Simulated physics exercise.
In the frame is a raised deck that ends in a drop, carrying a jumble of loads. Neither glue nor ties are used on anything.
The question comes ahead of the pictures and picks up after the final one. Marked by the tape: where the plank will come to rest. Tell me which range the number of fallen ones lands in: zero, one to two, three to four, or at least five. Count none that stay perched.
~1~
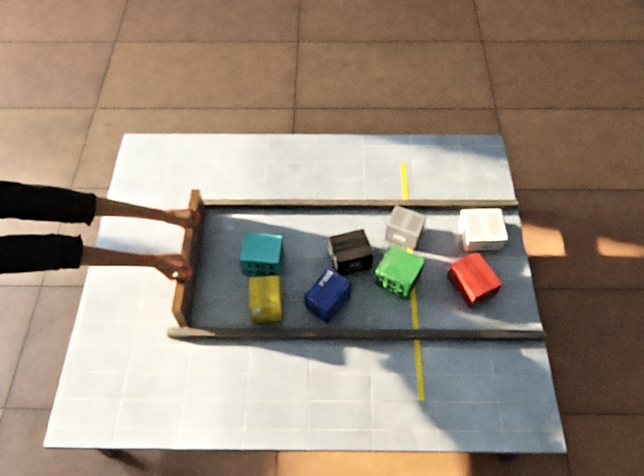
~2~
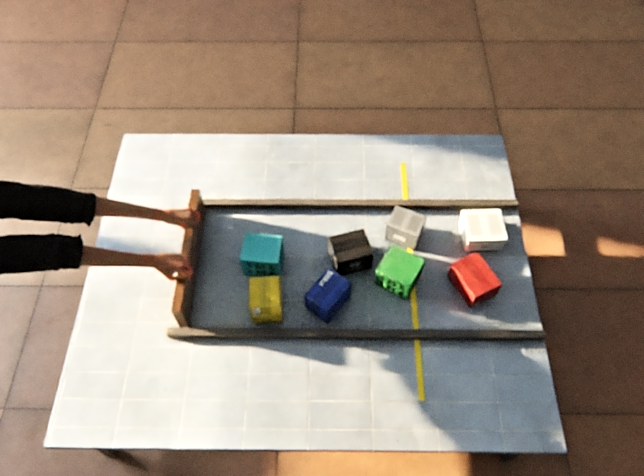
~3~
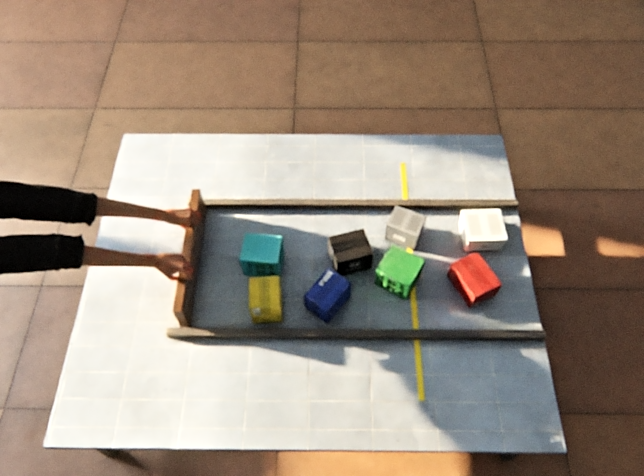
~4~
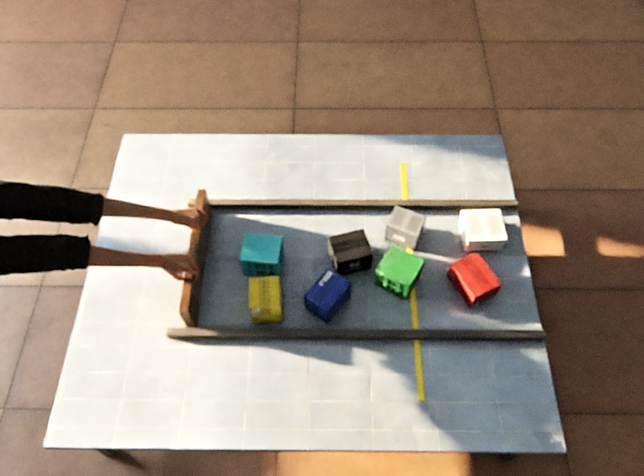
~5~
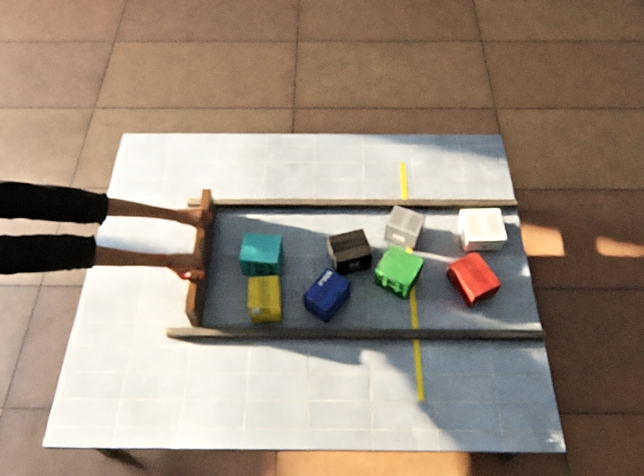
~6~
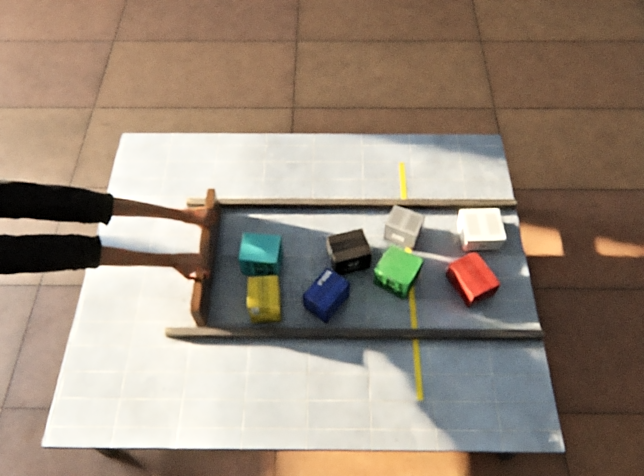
The range is zero.
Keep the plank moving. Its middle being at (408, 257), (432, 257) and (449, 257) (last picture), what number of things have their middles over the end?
Counts: 0, 1, 2.
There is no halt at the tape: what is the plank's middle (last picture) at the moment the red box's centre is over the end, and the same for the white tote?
The middle is at (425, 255) when it's the red box, and at (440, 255) when it's the white tote.
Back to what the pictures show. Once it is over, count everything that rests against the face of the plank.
3 touch it.
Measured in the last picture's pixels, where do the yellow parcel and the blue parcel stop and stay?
First (430, 302), then (457, 285).
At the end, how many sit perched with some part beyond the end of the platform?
The number would be 1.
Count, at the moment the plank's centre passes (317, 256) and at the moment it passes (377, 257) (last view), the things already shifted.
First position 5; second position 7.
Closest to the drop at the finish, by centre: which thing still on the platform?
It's the red box.
Soon after, none off yet; white tote at rest near (481, 230); red box at rest near (472, 279); grey tote at rest near (404, 228).
Then, none off yet; white tote at rest near (481, 230); red box at rest near (472, 279); grey tote moved a little near (408, 223).
At rest, the number that fall off is zero.
